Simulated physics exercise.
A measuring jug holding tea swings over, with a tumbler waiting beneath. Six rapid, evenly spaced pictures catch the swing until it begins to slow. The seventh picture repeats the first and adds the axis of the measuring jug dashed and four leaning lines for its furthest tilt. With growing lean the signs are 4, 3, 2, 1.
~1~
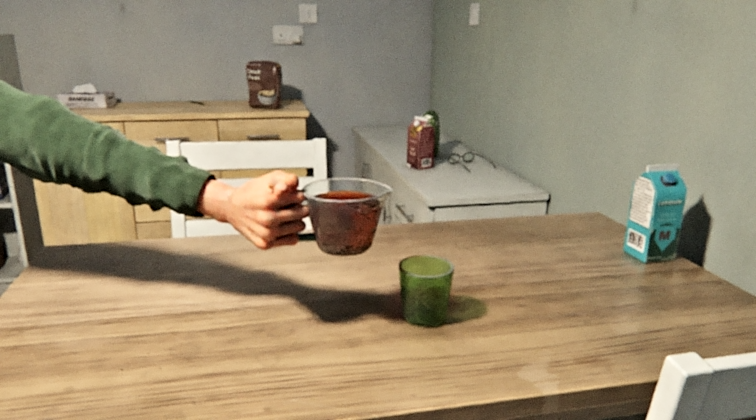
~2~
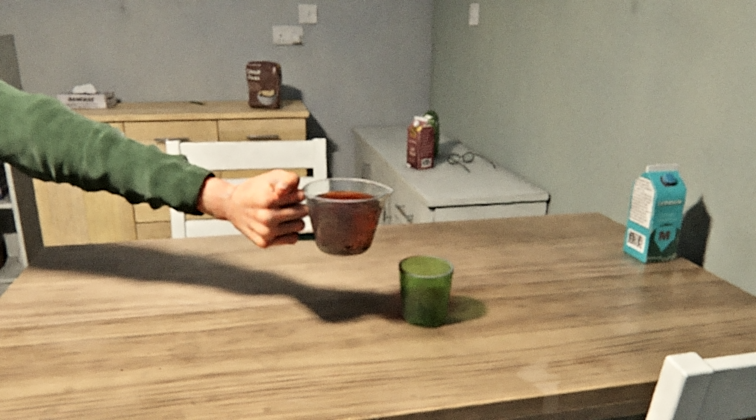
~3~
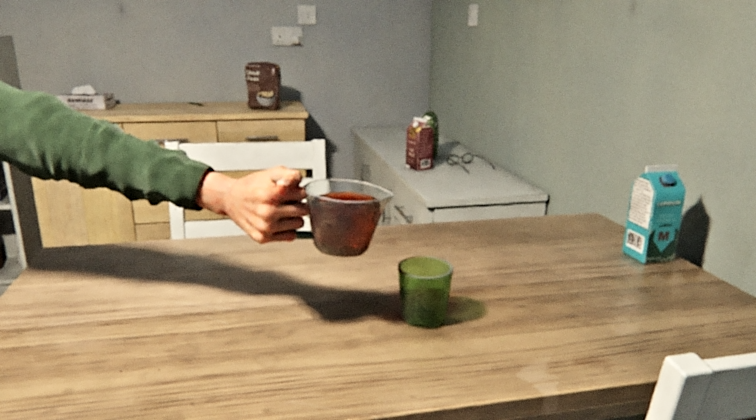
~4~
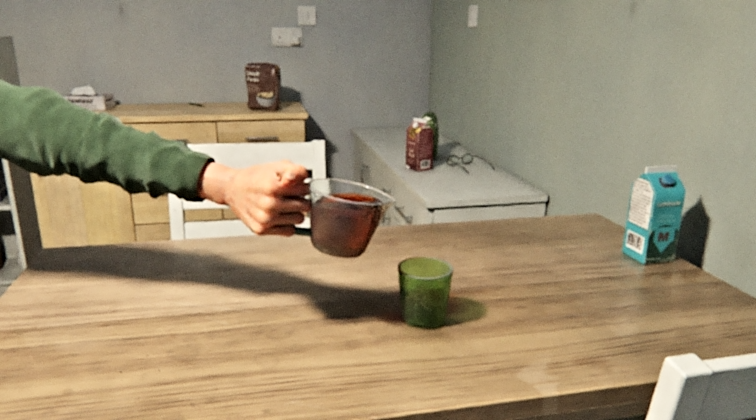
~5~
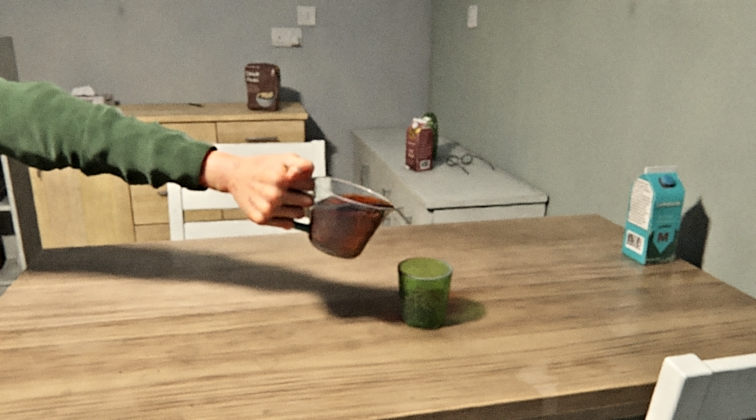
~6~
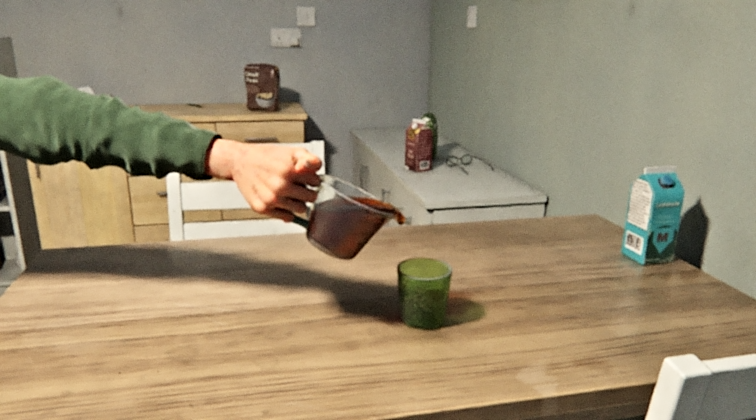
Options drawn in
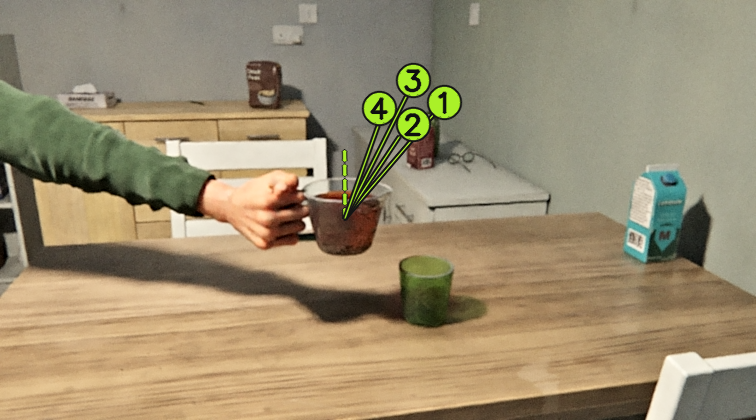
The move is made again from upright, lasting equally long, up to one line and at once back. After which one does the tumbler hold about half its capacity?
Use line 1.
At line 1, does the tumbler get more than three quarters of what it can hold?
No, it does not.
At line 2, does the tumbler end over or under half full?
Under.
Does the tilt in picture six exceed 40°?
No, it does not.
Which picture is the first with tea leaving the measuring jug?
Picture 6.
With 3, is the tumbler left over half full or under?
Under half.
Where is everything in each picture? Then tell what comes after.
In the first picture, upright, lip at (391, 189); rim of the tumbler round (426, 265); nothing has left yet.
In the second picture, upright, lip at (391, 190); nothing has left yet.
In the third picture, tipped about 5°, lip at (392, 194); nothing has left yet.
In the fourth picture, tipped about 12°, lip at (394, 200); nothing has left yet.
In the fifth picture, tipped about 19°, lip at (395, 207); nothing has left yet.
In the sixth picture, tipped about 27°, lip at (396, 214); tea is over the lip, down to (399, 221).
In lime, 1 at (433, 115); 2 at (399, 136); 3 at (406, 96); 4 at (377, 126).
For line 1, the tumbler ends with about 49 % of what it can hold.
For line 2, the tumbler ends with about 32 % of what it can hold.
For line 3, the tumbler ends with about 16 % of what it can hold.
For line 4, the tumbler ends with about 4 % of what it can hold.
